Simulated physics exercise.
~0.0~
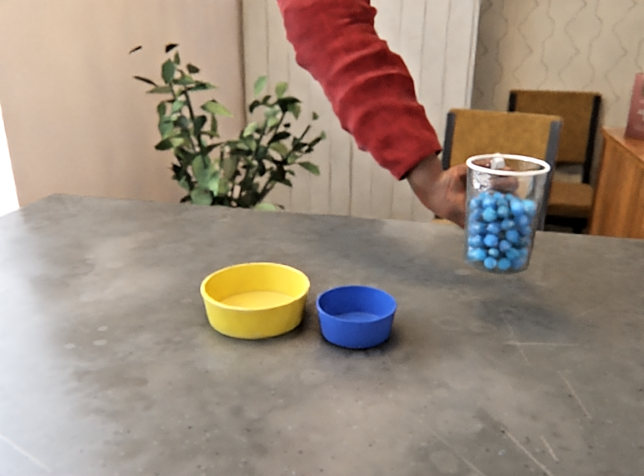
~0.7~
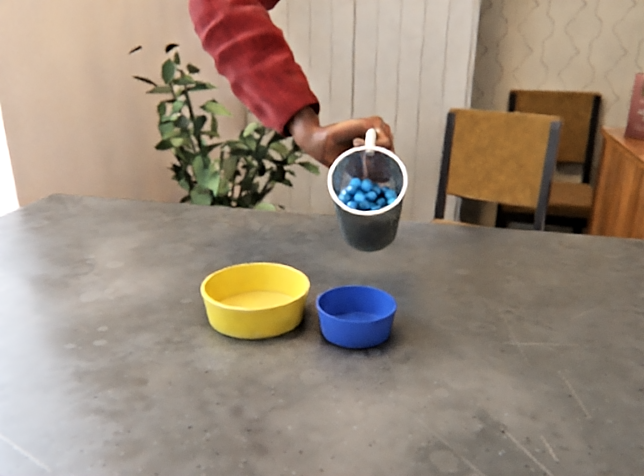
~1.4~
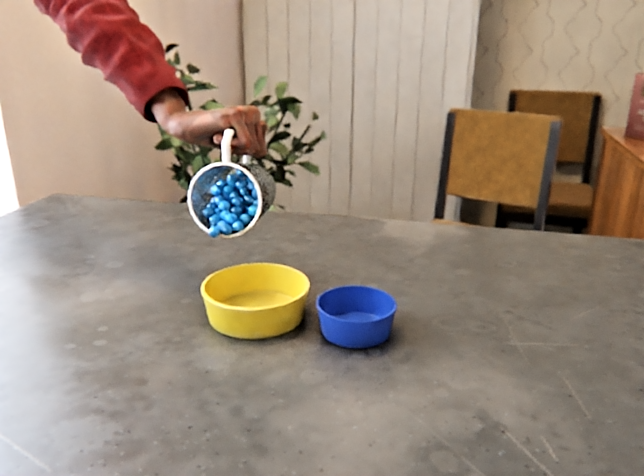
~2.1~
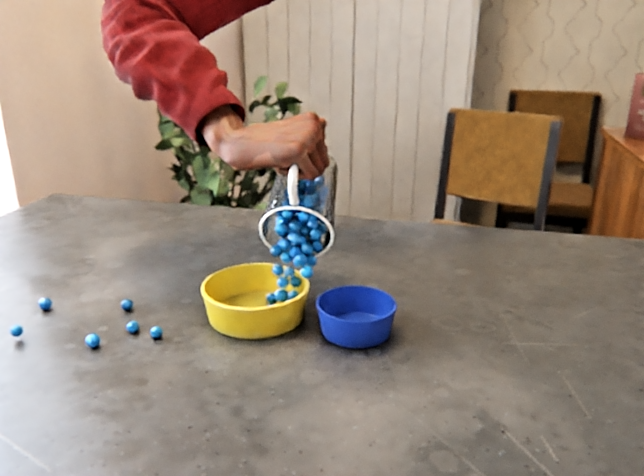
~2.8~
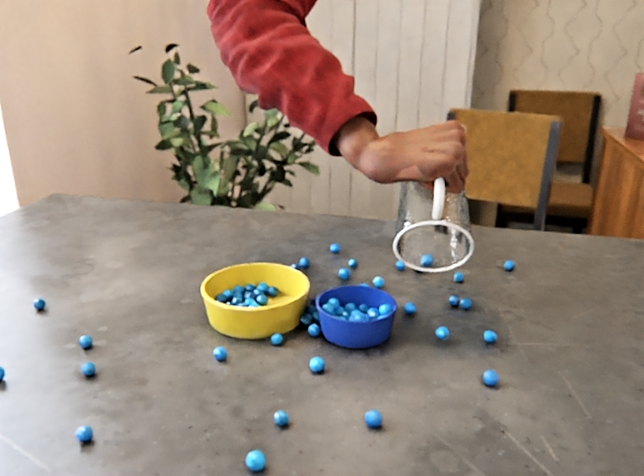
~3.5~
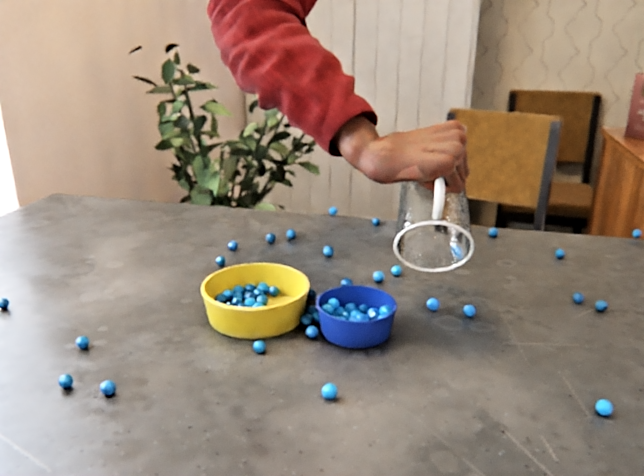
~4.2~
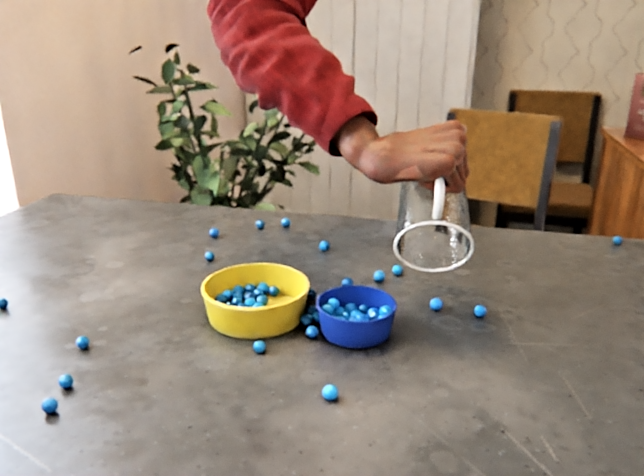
On a gray table, a hand in a red sleeve carried a clear cup of blue balls left, then tipped it while moving right, pouring some into the yellow and blue dishes while many others scattered and rolled across the tabletop.
